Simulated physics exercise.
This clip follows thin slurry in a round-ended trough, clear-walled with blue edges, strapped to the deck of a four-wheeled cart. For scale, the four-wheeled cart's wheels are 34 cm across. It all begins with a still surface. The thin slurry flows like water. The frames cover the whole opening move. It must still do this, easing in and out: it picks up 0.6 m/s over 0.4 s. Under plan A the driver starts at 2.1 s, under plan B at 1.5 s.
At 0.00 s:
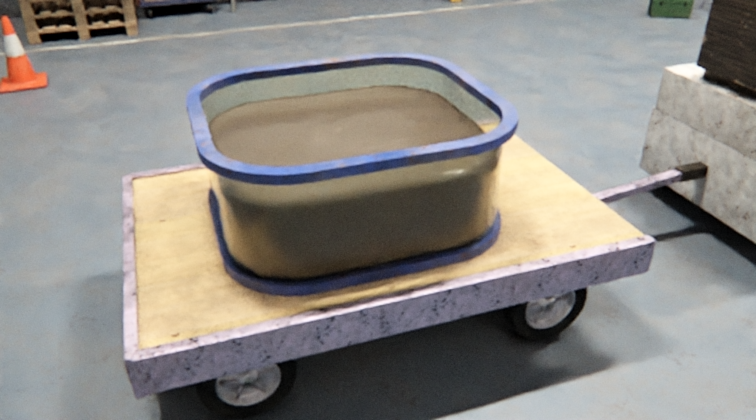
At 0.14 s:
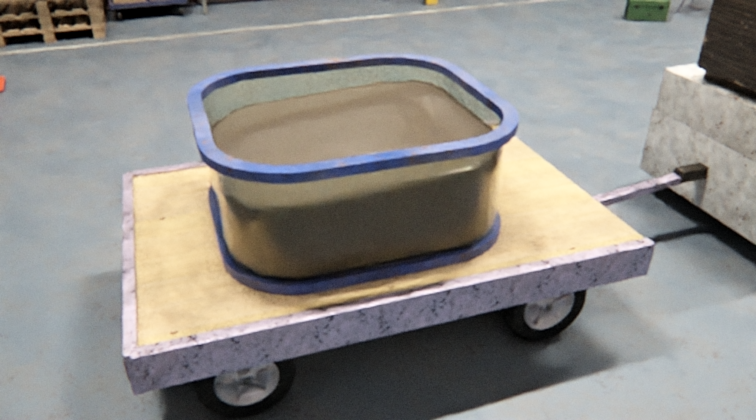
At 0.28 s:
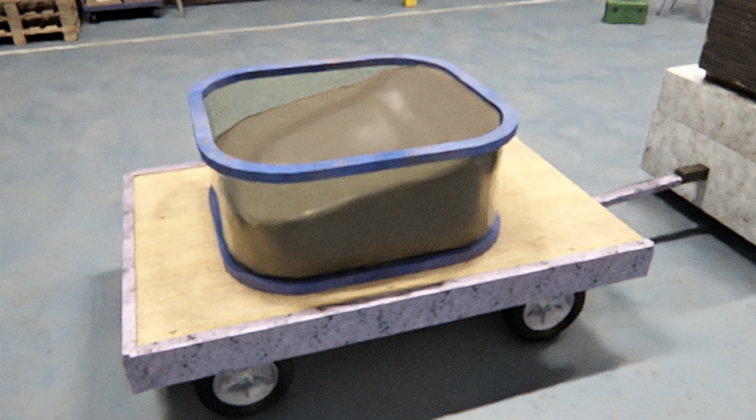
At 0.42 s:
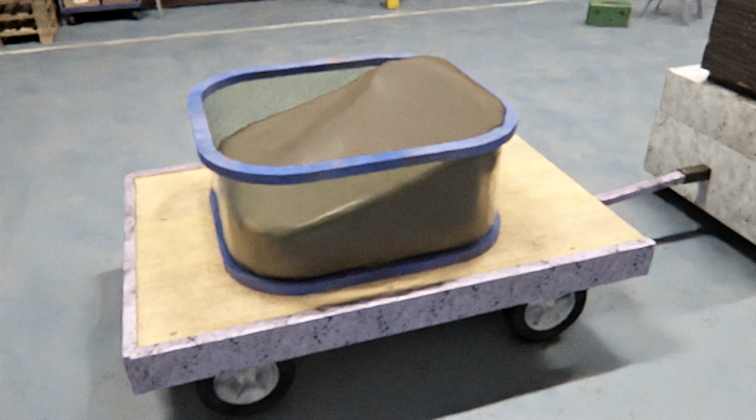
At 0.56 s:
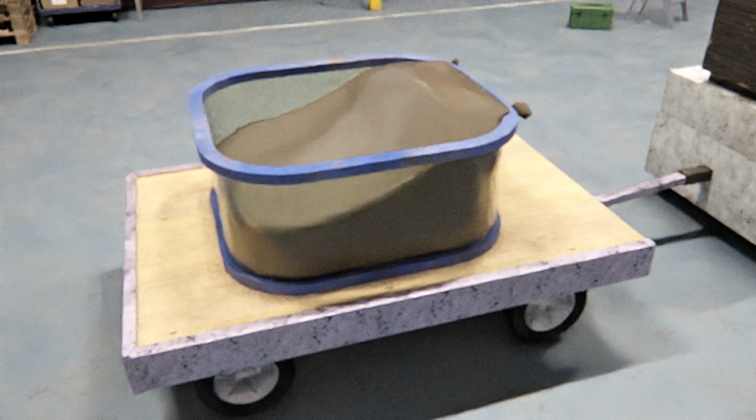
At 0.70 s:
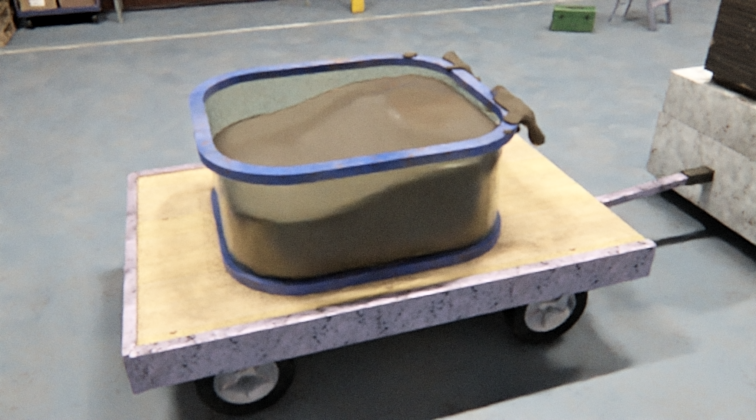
Grey-brown slurry rides in a clear-walled, blue-edged trough on a cart crossing a blue-grey workshop floor, seen from slightly above at the side. The cart has a pale wooden top, speckled edges and dark wheels, with a bar reaching a pale block at right. As the cart rolls right and the camera keeps pace, the flat slurry climbs steeply rightward, then eases lower while blobs slop over the right rim.
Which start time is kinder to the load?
Plan B spills less.
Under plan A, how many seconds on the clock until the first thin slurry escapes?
At about 0.9 s.
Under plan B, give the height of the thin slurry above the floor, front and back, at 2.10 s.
Front 22 cm, back 34 cm.
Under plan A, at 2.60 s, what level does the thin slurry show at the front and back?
Front 16 cm, back 46 cm.
For plan A, At 2.60 s front 15 cm, middle 27 cm, back 46 cm above the floor; the loss stands at 2 per cent, over the front and the back.
For plan A, At 5.49 s the loss stands at 9 per cent, mostly over the back, some over the front, 22 of 255 litres.
For plan B, At 2.10 s front 22 cm, middle 30 cm, back 35 cm above the floor; the loss stands at 1 per cent, over the back and the front.
For plan B, At 4.89 s the loss stands at 1 per cent, over the back and the front, 3 of 255 litres.
